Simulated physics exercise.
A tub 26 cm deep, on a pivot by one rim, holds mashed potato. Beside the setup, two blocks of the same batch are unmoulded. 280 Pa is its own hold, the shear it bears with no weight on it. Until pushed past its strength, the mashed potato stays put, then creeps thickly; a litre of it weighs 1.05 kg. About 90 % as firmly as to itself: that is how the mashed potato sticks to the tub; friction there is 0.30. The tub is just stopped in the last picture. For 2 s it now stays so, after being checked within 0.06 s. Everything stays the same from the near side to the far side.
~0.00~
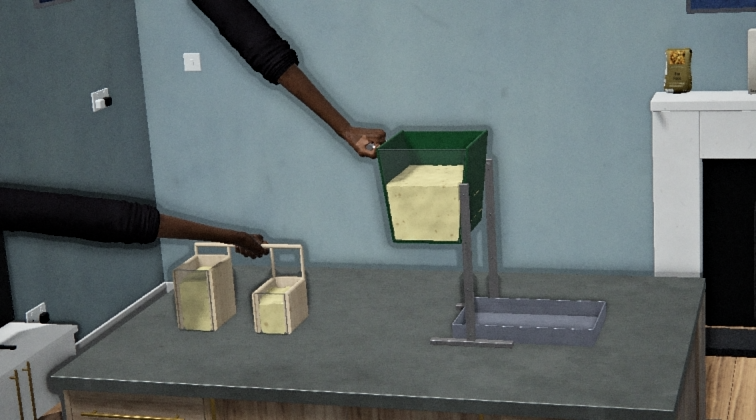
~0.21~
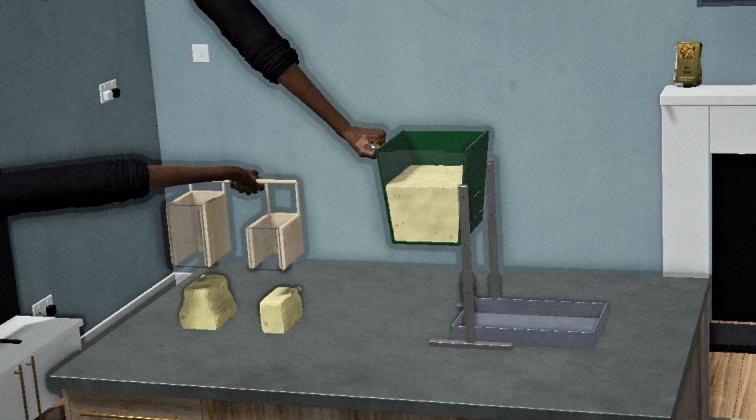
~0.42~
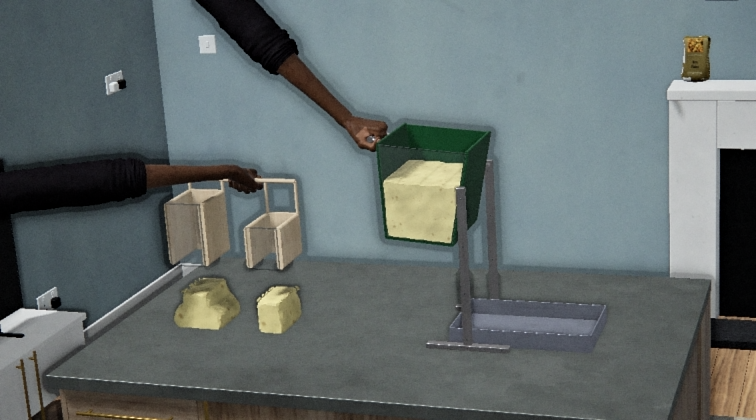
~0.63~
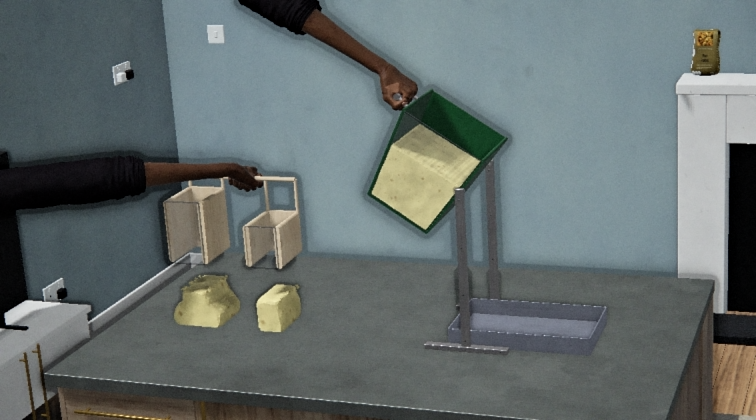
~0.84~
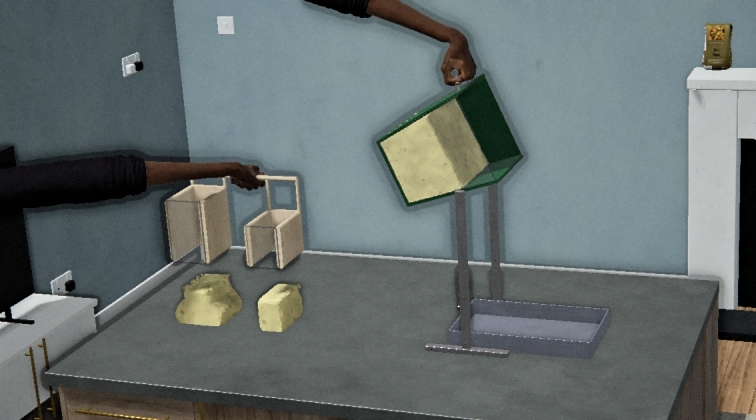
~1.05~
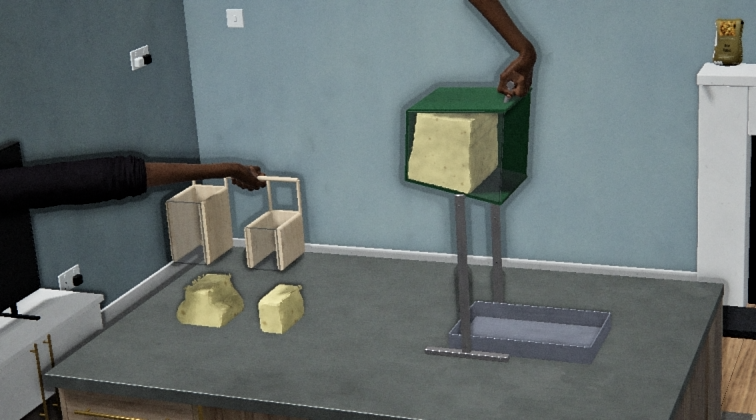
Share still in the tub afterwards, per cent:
Near 49 %.
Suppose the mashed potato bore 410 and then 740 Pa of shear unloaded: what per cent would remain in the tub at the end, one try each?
Result: 65 % for the first case, 100 % for the second.
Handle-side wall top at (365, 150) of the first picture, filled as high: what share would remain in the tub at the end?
Close to 40 per cent would still be in the tub.
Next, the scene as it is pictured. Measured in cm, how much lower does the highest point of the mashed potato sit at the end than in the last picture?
Roughly 13 cm.
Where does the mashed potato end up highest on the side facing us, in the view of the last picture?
The highest point sits at around (428, 162).
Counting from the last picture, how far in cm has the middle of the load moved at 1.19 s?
About 6 cm.
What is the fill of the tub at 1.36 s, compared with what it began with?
It's something like 65 % of the original load.
After 1.19 s, the tub is at 95 degrees and holds 100 %.
After 1.36 s, the tub is at 95 degrees and holds 66 %.
After 1.53 s, the tub is at 95 degrees and holds 51 %.
After 1.70 s, the tub is at 95 degrees and holds 49 %.
After 3.05 s, the tub is at 95 degrees and holds 49 %.
